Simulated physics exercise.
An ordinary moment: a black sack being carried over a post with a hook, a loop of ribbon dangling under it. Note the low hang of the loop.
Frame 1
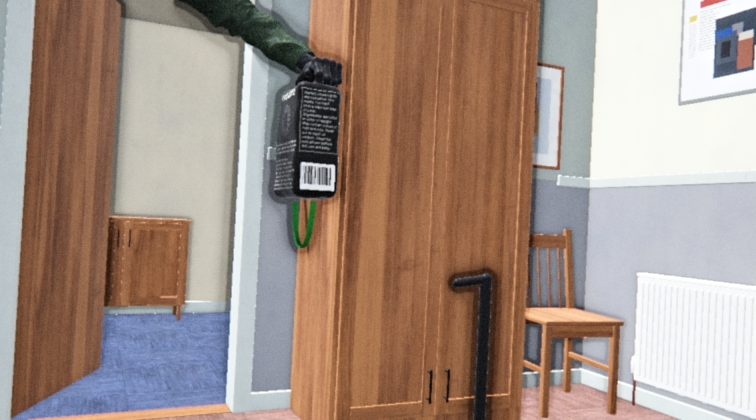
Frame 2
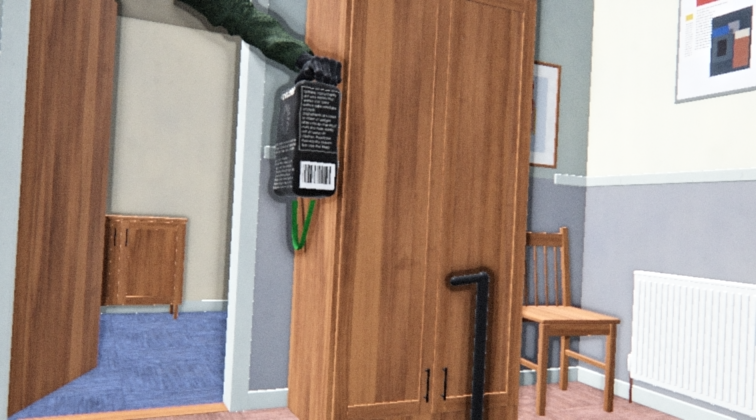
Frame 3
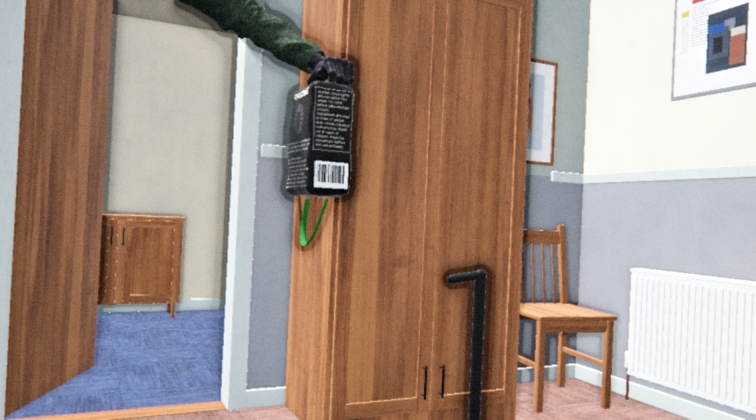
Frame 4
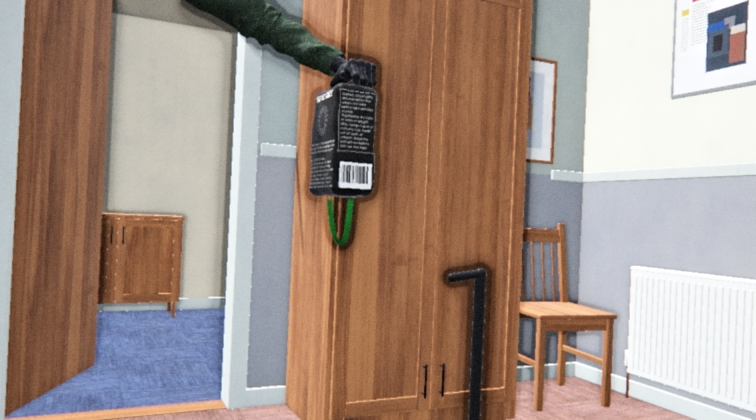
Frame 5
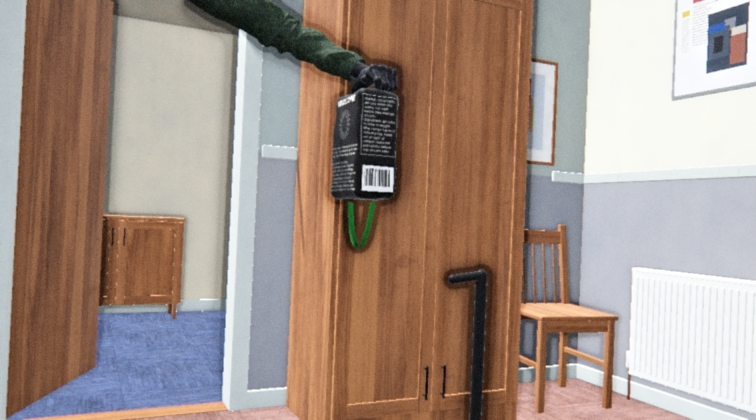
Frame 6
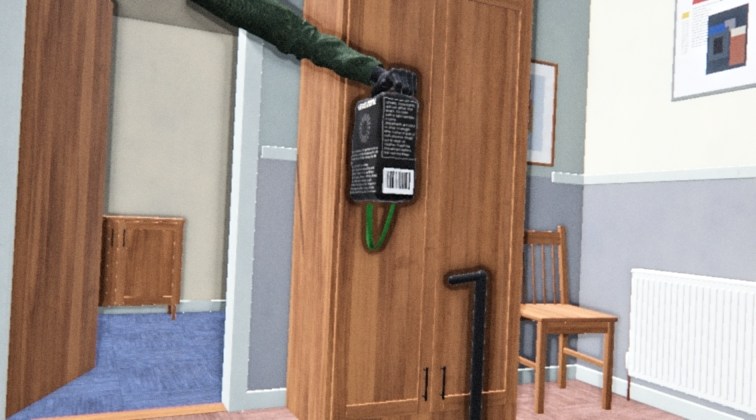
The video shows a dark, sleeved arm holding a black sack with a green ribbon loop dangling beneath it, moving it rightward across a wooden wardrobe, above and to the left of a black hooked post that stays still.
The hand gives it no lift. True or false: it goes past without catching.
True.
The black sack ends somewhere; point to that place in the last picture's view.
It finishes at (582, 169).
Then, 1.04 s past the final frame, sack over the post near (478, 159).
Then, 2.02 s past the final frame, sack past the post near (555, 166).
When it is over, sack past the post near (582, 169). The black sack comes away clean.
